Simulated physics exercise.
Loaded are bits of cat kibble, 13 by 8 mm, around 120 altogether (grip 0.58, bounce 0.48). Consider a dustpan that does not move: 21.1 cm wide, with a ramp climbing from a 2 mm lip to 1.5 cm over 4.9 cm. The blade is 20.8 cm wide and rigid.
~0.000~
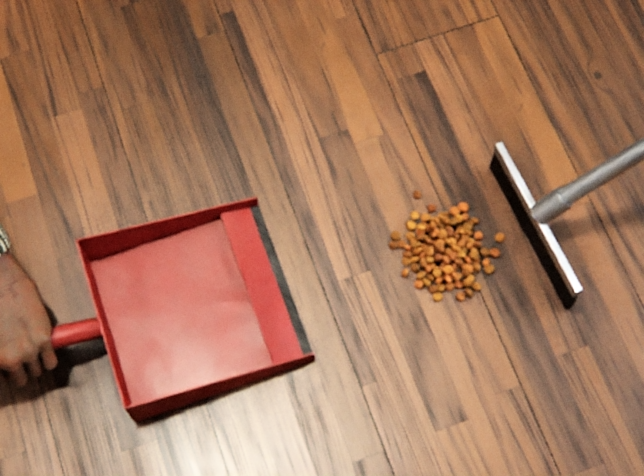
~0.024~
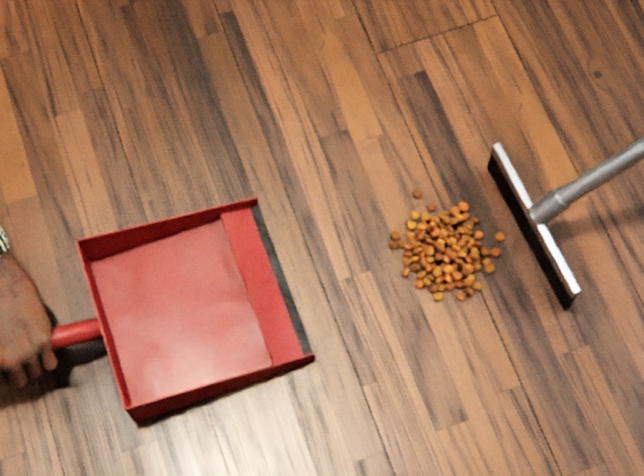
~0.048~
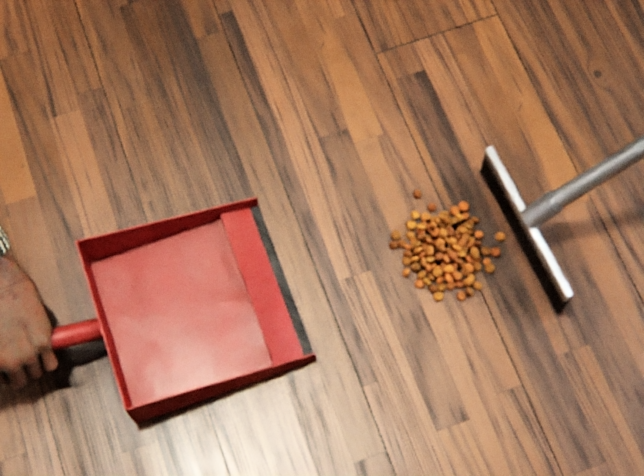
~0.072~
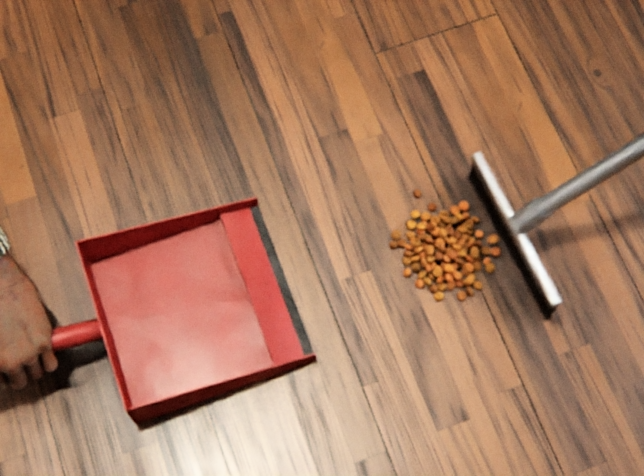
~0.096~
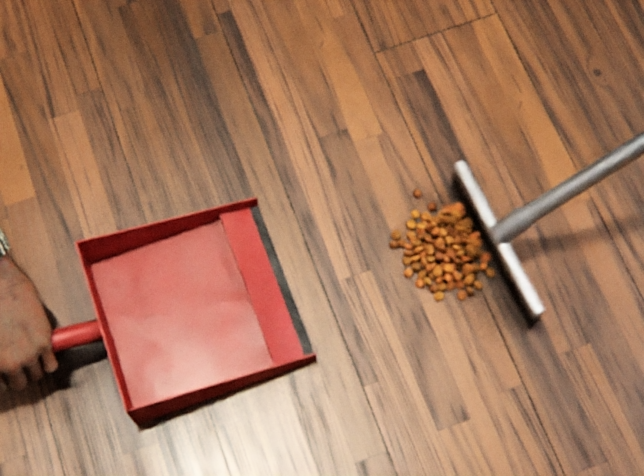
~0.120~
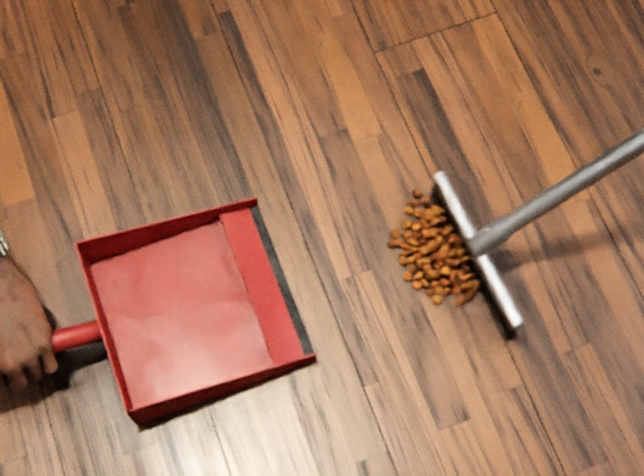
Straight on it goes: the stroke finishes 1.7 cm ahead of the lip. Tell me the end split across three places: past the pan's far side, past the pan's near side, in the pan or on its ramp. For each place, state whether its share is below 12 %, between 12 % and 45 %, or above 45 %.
Past the pan's far side: Below 12 %; past the pan's near side: Between 12 % and 45 %; in the pan or on its ramp: Above 45 %.
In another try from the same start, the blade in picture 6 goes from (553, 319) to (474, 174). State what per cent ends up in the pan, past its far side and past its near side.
Pan 5; far 0; near 40.
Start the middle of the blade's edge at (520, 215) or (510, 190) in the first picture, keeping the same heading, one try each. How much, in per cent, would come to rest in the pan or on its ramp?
About 55 and 55 per cent.
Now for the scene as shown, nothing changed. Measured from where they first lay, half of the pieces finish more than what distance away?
It works out to some 24 cm.
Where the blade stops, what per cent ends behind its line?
Some 5 percent of it.
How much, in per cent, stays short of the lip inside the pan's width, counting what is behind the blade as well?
I'd put it near 25 per cent.
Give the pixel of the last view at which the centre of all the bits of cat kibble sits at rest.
After settling, the middle sits near (284, 327).
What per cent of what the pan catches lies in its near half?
Close to 70 %.
Then, at 0.21 s, middle of the blade 11 cm from the lip; 0 % over the lip, far side 0 %, near side 10 %.
Then, at 0.28 s, middle of the blade 4 cm from the lip; 5 % over the lip, far side 0 %, near side 20 %.
After 0.48 s, middle of the blade 2 cm from the lip; 55 % over the lip, far side 0 %, near side 20 %.
At rest (1.1 s), far side 5 %, near side 20 %, pan 50 %, in front of the lip or behind the blade 25 %.
